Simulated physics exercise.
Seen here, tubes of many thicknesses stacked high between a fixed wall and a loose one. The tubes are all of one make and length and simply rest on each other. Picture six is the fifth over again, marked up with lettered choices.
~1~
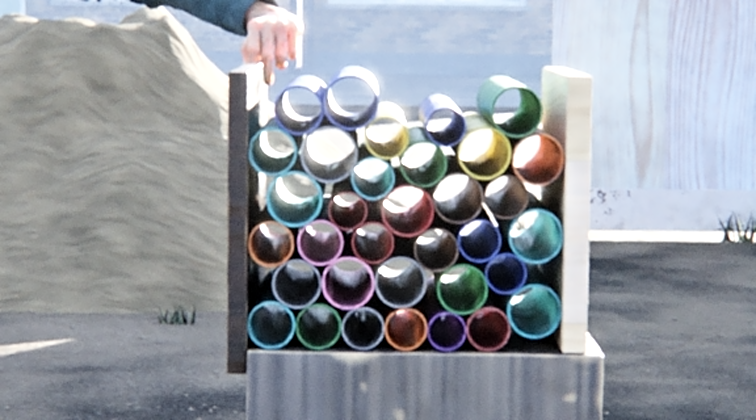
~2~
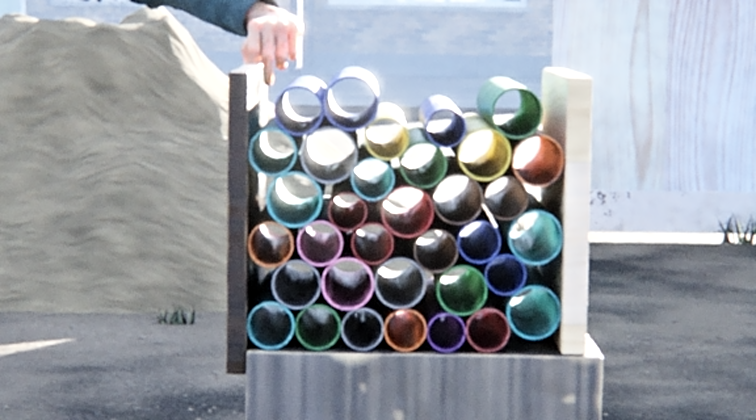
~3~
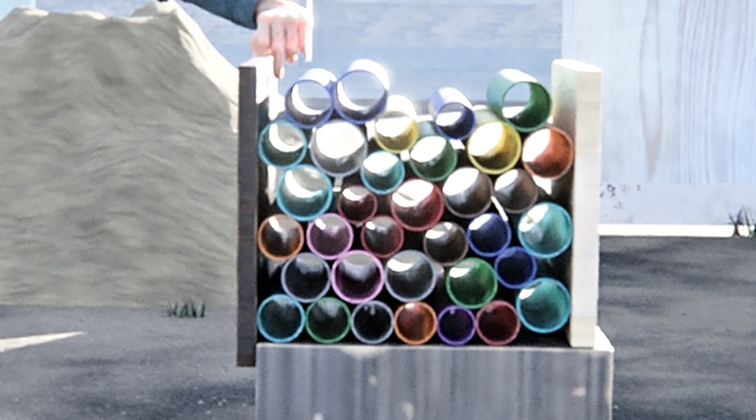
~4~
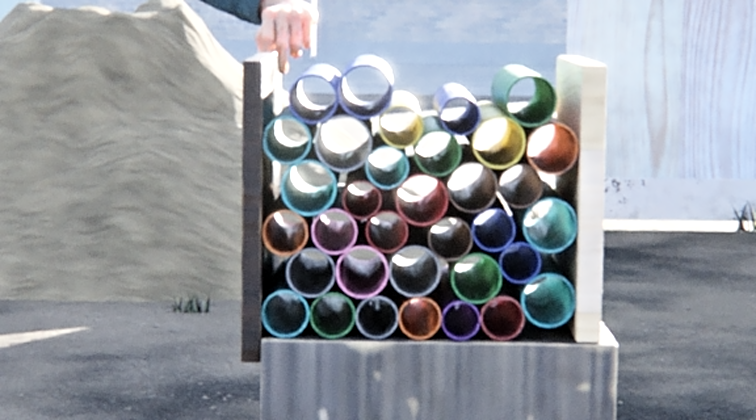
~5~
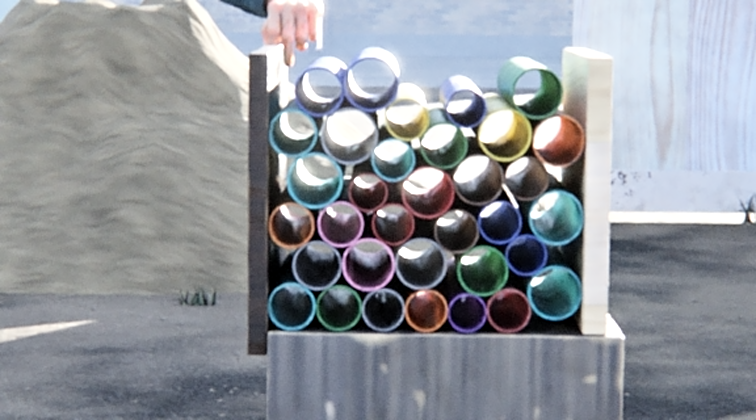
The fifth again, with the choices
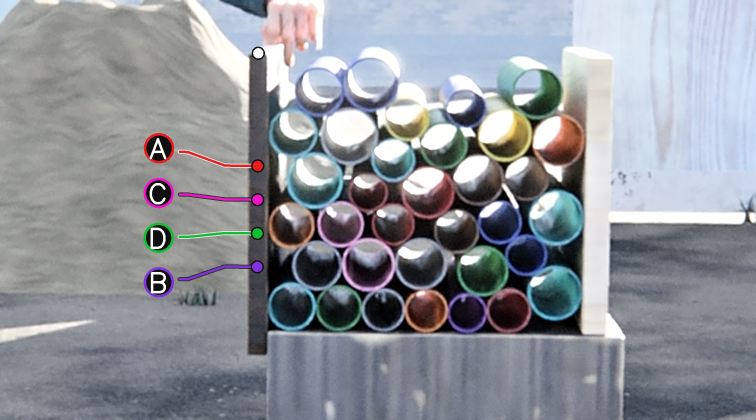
A hand resting at the left board of a stack of colourful open tubes, the view shifting slightly while the tubes stay still.
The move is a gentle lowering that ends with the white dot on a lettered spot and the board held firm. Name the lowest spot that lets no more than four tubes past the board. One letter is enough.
Slide it to D.
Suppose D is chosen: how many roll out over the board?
At D the number is two.
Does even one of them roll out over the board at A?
No, at A.
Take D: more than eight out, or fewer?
It loses fewer than eight.
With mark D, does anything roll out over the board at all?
At D: Yes.
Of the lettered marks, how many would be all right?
Three of them.
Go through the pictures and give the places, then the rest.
In the first picture, a red tube (488, 329); a turquoise tube (535, 311); a brown tube (437, 250).
In the second picture, a brown tube (436, 251); a red tube (408, 212).
In the third picture, a brown tube (516, 191); a blue tube (308, 104).
In the fourth picture, side board (262, 194); a turquoise tube (285, 314).
In the fifth picture, a red tube (508, 311); a turquoise tube (555, 293); a brown tube (457, 231).
On the marked copy, A at (258, 166); B at (257, 267); C at (258, 200); D at (257, 233); the white dot at (258, 54).
With D. Early on, top of the board (269, 131).
Further on, top of the board (269, 221).
At the end, top of the board (268, 233), two out over the board.
As for the rest, A none out over the board; B more than four out over the board; C two out over the board.
